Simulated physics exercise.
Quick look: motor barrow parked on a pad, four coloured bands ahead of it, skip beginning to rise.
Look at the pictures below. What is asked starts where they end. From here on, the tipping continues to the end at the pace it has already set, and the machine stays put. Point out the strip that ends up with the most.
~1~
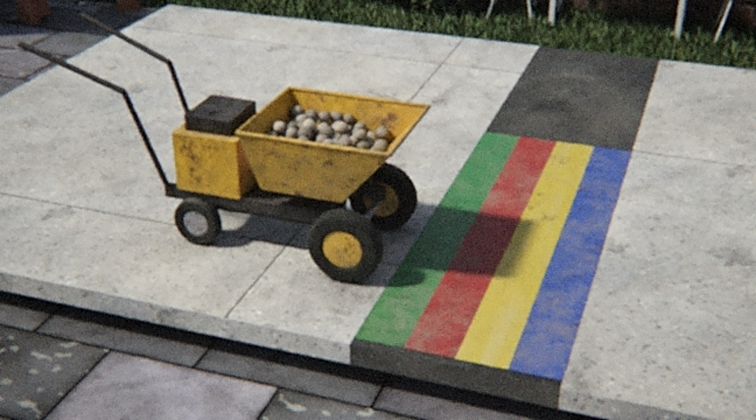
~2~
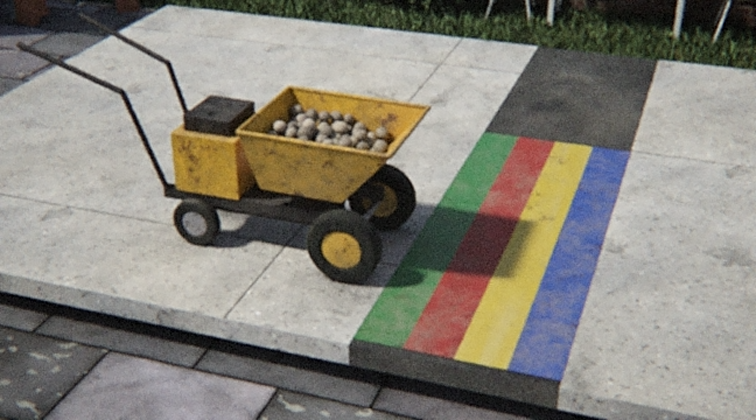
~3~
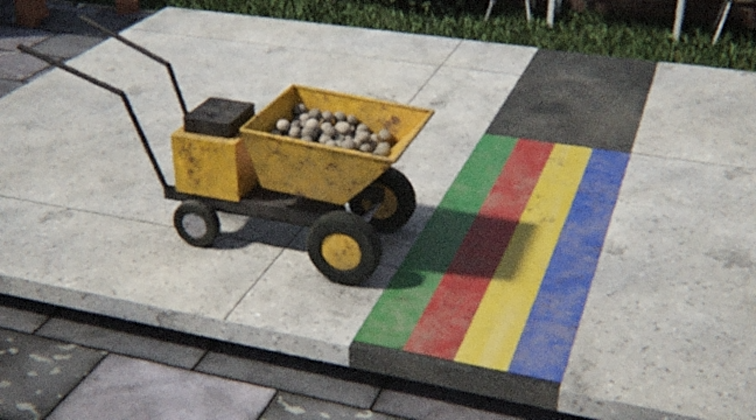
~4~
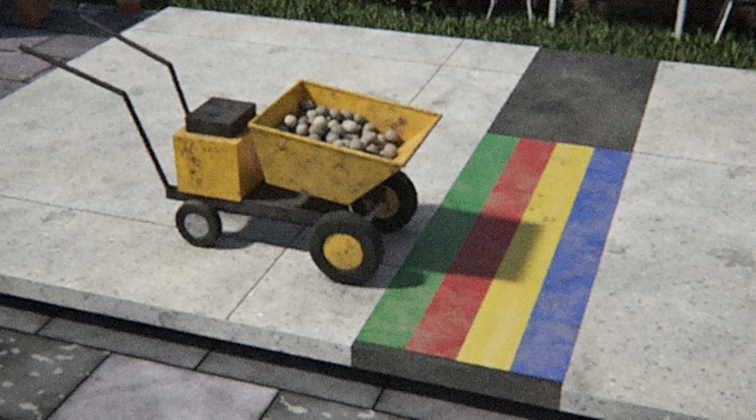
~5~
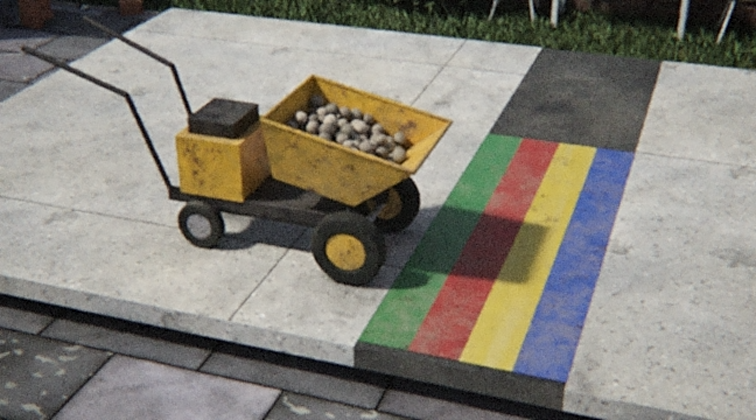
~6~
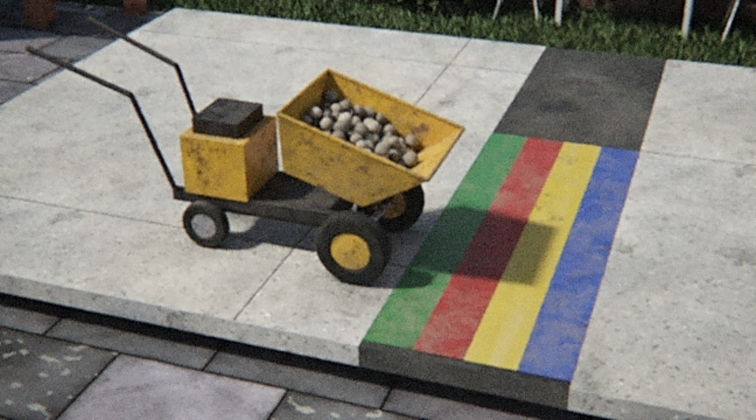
The yellow one ends up with the most.
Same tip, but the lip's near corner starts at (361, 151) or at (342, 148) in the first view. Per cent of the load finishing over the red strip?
Roughly 40 and 40 %.
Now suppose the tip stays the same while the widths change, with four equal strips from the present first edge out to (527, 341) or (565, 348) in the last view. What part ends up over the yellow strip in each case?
Shares: 30 %; then 40 %.
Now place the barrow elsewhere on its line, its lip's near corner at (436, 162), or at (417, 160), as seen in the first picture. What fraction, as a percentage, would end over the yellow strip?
Around 20 % the first time and around 40 % the second.
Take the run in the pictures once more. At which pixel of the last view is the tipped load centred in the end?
Last view, centre at rest - approx. (522, 274).
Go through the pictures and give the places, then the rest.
The first frame shows lip of the skip (390, 156), level; top of the load (322, 137), river pebbles; green strip (397, 312); red strip (445, 321); yellow strip (495, 331); blue strip (547, 341).
The second frame shows lip of the skip (390, 157), level; top of the load (306, 139).
The third frame shows lip of the skip (395, 161), tipped barely; top of the load (309, 139).
The fourth frame shows lip of the skip (403, 165), tipped a little; top of the load (316, 137).
The fifth frame shows lip of the skip (414, 172), tipped a little; top of the load (317, 133).
The sixth frame shows lip of the skip (428, 180), tipped clearly; top of the load (330, 129); green strip (405, 314); red strip (454, 323); yellow strip (504, 332); blue strip (555, 342).
Just after the last frame, skip tipped steeply; every one in the skip.
A moment on, skip tipped steeply; almost all in the skip; just a few over the red strip; just a few over the yellow strip.
Further on, skip tipped right over; roughly a third in the skip; about a tenth over the red strip; roughly a third over the yellow strip; about a tenth over the blue strip; just a few off the paint.
When it is over, skip tipped right over; roughly a quarter in the skip; not one over the green strip; roughly a quarter over the red strip; roughly a third over the yellow strip; about a tenth over the blue strip; just a few off the paint.
